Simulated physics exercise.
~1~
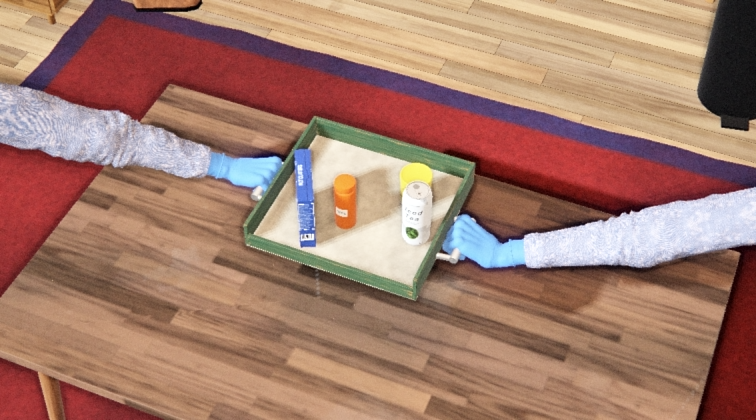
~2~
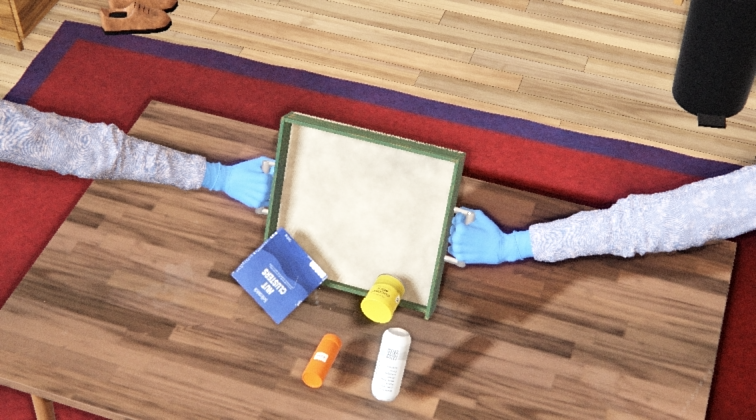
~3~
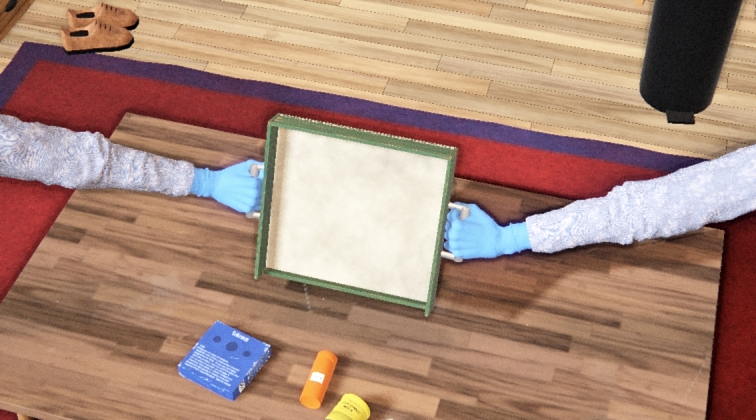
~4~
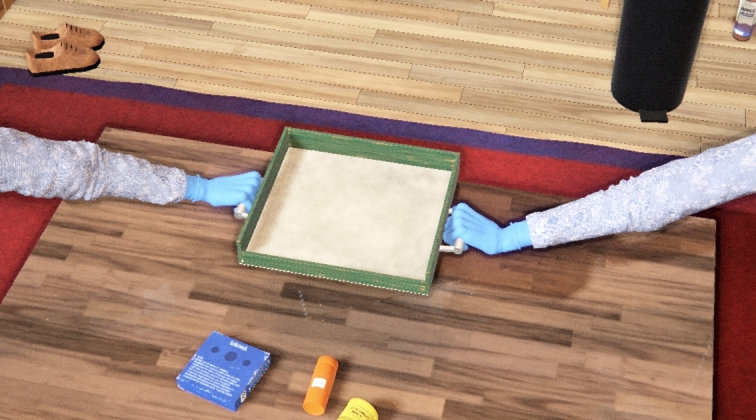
Two gloved hands tip a green-walled tray forward, spilling all four items, then lower it empty.
